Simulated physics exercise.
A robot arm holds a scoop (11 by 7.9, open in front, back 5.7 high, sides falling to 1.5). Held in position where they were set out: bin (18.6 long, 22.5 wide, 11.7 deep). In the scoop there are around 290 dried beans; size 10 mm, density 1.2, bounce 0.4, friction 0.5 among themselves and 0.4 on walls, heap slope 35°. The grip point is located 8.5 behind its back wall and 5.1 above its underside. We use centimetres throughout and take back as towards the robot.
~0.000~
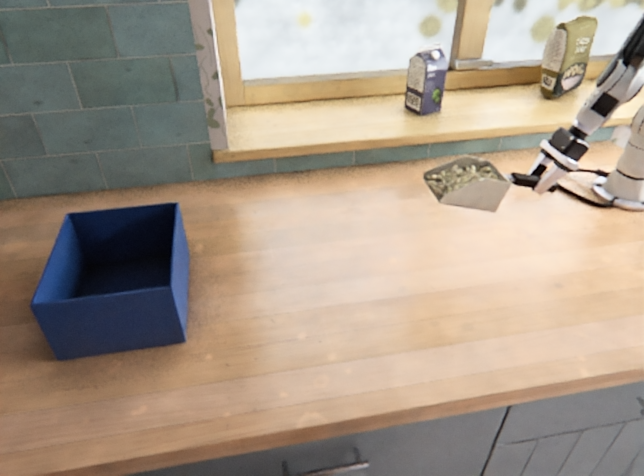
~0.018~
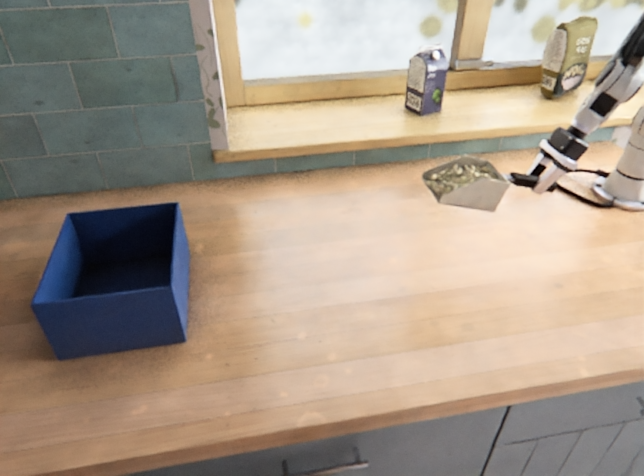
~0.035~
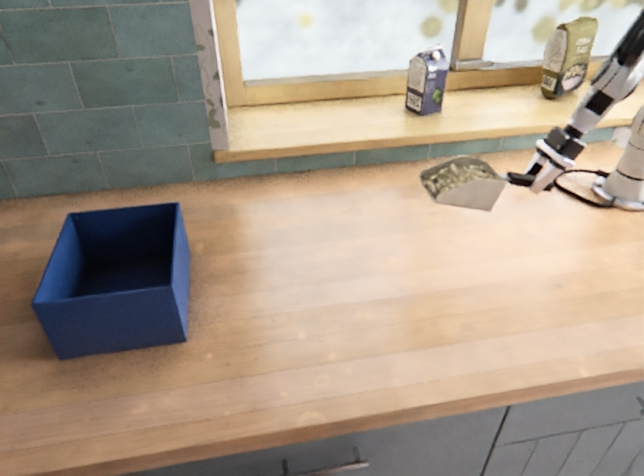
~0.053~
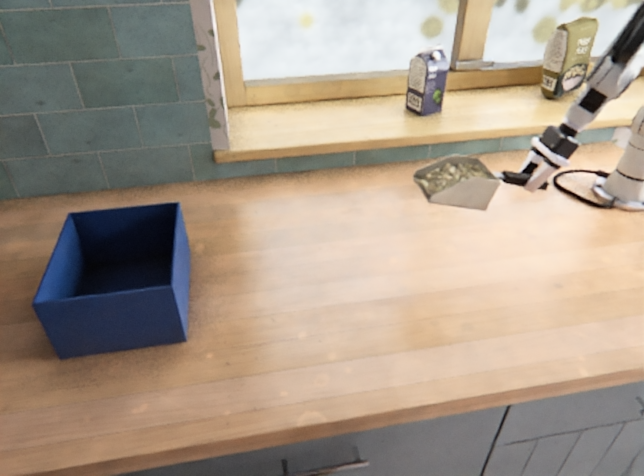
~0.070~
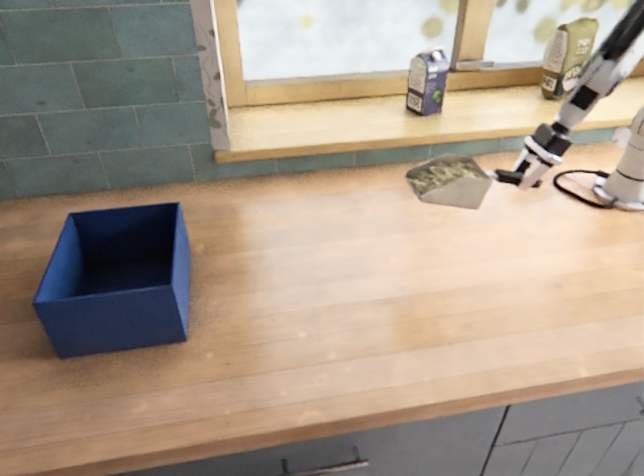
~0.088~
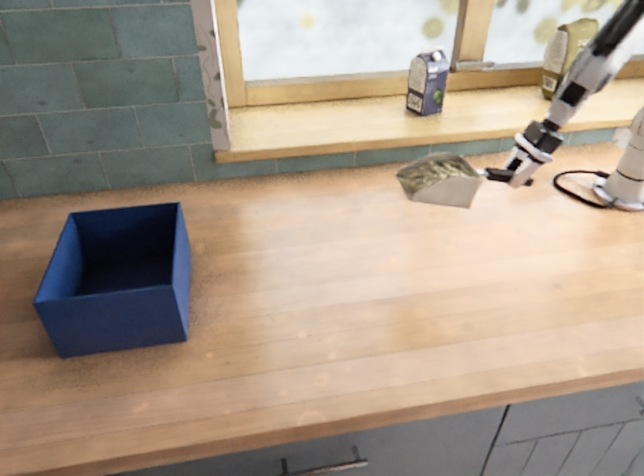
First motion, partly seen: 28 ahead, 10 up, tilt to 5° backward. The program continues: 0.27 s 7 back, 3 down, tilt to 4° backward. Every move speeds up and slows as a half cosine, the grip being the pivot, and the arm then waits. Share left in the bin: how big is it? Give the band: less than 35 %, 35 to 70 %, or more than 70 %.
Band: Less than 35 %.
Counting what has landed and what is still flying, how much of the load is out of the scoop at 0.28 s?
Roughly 5 per cent by then.
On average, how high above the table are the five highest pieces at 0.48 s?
Roughly 22 cm high.
By 0.28 s, tilted 5° backward, highest piece 26 above the table; 275 on the scoop, 17 in flight or on a rim.
By 0.48 s, tilted 4° backward, highest piece 21 above the table; 25 on the scoop, 25 in the bin, 1 on the table or floor, 241 in flight or on a rim.
By 0.78 s, tilted 4° backward, highest piece 19 above the table; 245 on the table or floor, 25 in the bin, 20 on the scoop, 2 in flight or on a rim.
By 1.83 s, tilted 4° backward, highest piece 19 above the table; 247 on the table or floor, 25 in the bin, 20 on the scoop.
Final count, 247 on the table or floor, 25 in the bin, 20 on the scoop. That is 9 % in the bin.
